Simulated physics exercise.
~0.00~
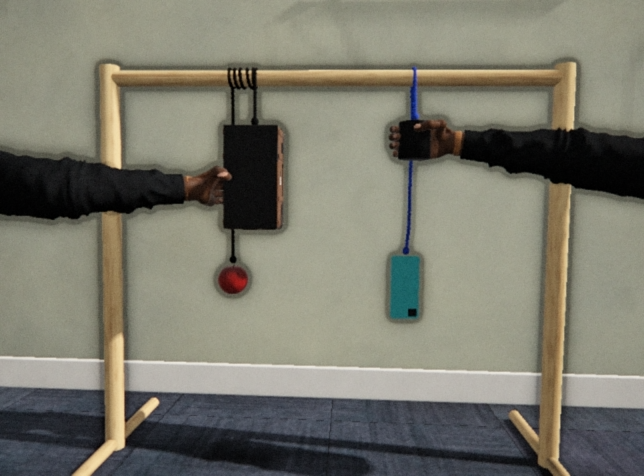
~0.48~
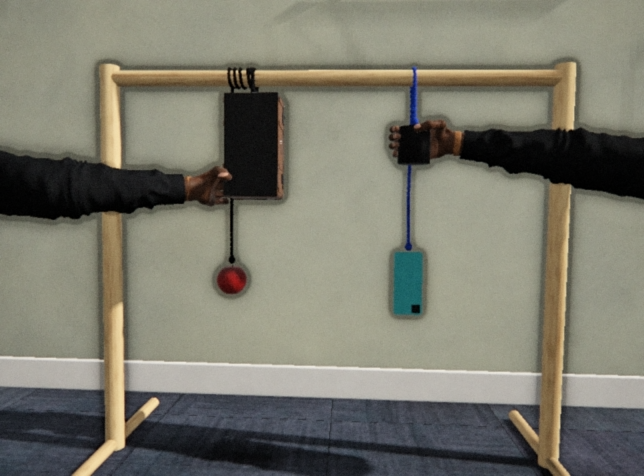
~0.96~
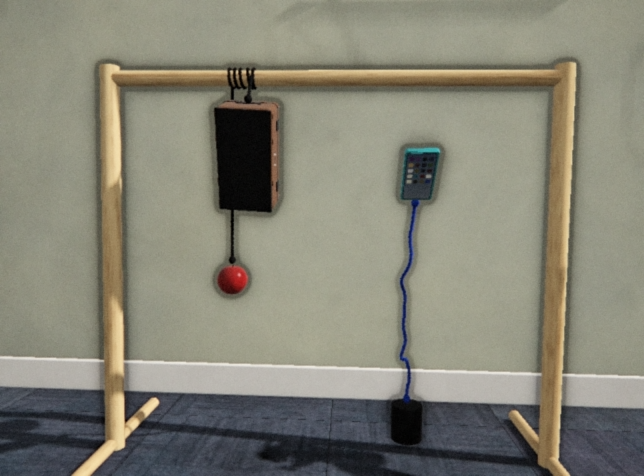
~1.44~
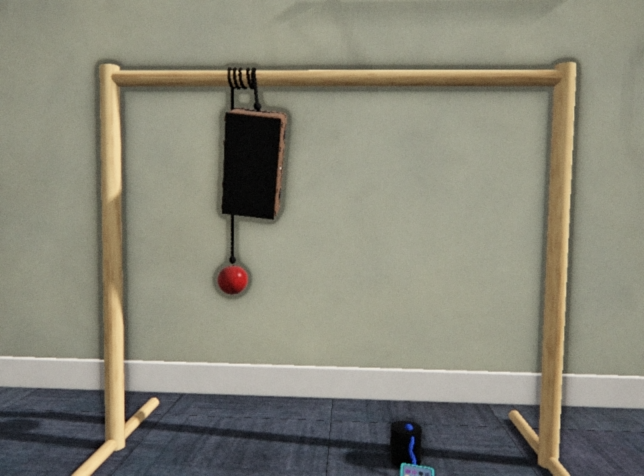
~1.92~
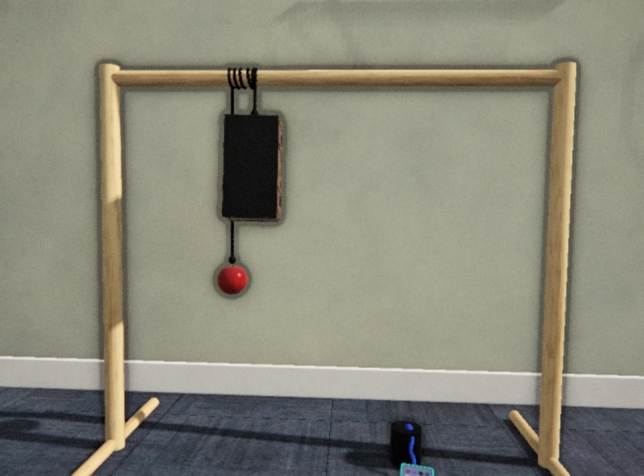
Two dark-sleeved arms reach in from either side of a wooden frame on a blue floor, seen from the front against a pale green wall. The left hand holds a black-fronted case with brown sides, its black cord looped around the rail and a red ball hanging below. The right hand grips a small black object on a blue cord, with a teal phone hanging beneath. The case rises slightly, then both hands are gone. The black object drops, the blue cord slips off the rail, and the phone tips over and follows. Both end on the floor, while the case and ball stay hanging.
